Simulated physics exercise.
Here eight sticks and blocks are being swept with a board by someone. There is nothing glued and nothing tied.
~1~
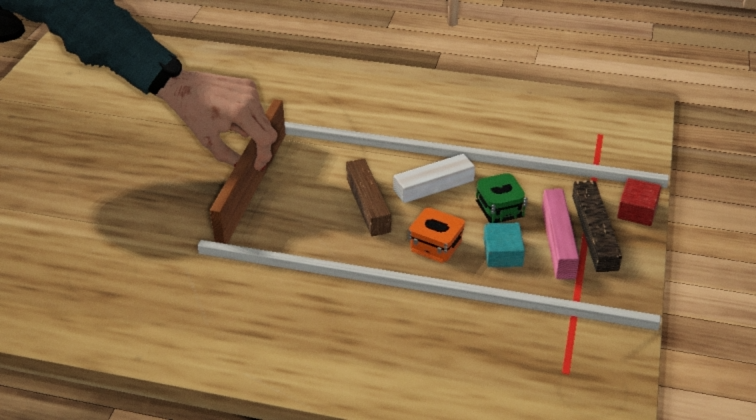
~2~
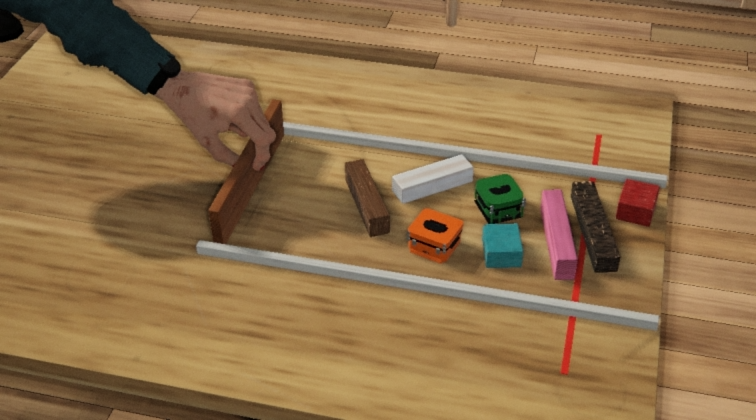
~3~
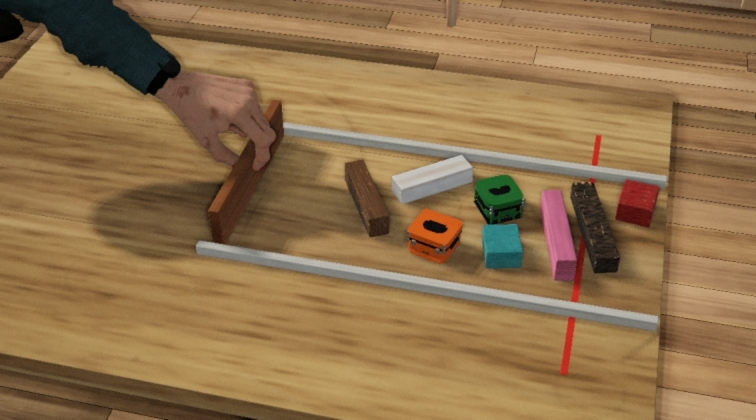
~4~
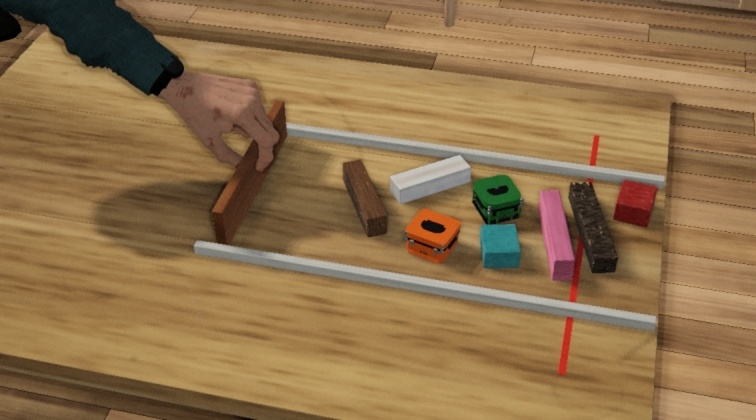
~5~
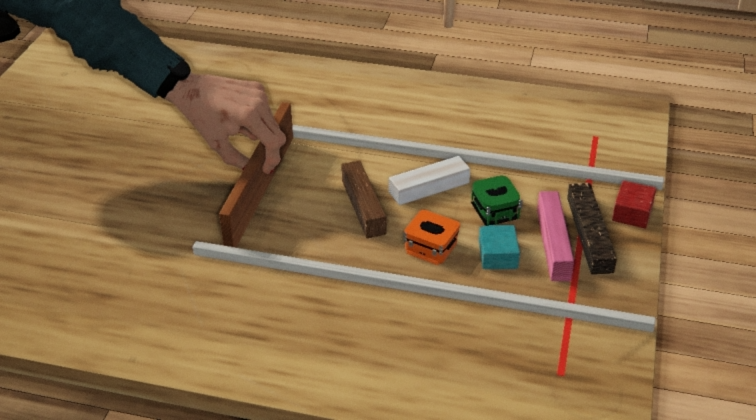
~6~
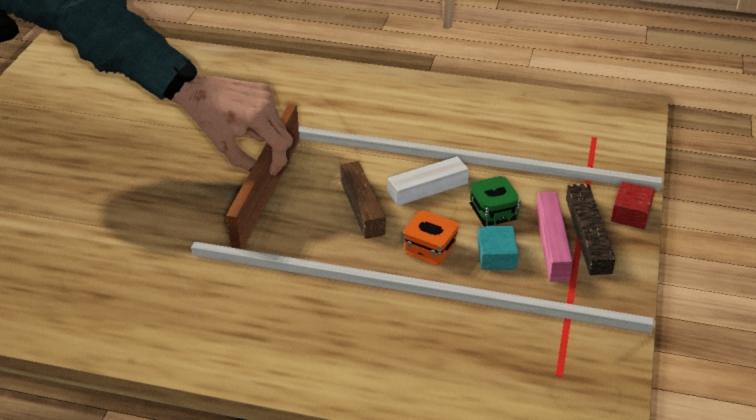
On a wooden table, a hand held a brown board upright between two pale rails, then slid it slightly to the right, while the colourful blocks and sticks ahead of it stayed put.
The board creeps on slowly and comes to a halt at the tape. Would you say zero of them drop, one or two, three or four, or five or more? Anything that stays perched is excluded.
The push clears three or four off the end, I'd bet.
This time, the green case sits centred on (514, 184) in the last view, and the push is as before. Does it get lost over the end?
In that case it keeps its place.
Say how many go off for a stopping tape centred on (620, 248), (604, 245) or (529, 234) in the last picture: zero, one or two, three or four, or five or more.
In that order: At least five; more than four; just one or two.
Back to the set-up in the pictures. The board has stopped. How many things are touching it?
Count recorded: 1.
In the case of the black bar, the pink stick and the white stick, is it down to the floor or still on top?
The black bar comes down, the pink stick goes over, the white stick remains up.
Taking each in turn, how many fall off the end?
4 in total.
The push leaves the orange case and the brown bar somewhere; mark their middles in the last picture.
The orange case finishes at (621, 269); the brown bar finishes at (590, 236).
Early on, none off yet; red block at rest near (633, 205); black bar at rest near (589, 228); pink stick at rest near (553, 235).
A while later, none off yet; red block leaning a little near (679, 209); black bar travelled a little near (657, 235); pink stick travelled about its own width near (639, 247).
Finally, the number that fall off is three or four; lost, turquoise block, pink stick, black bar and red block.
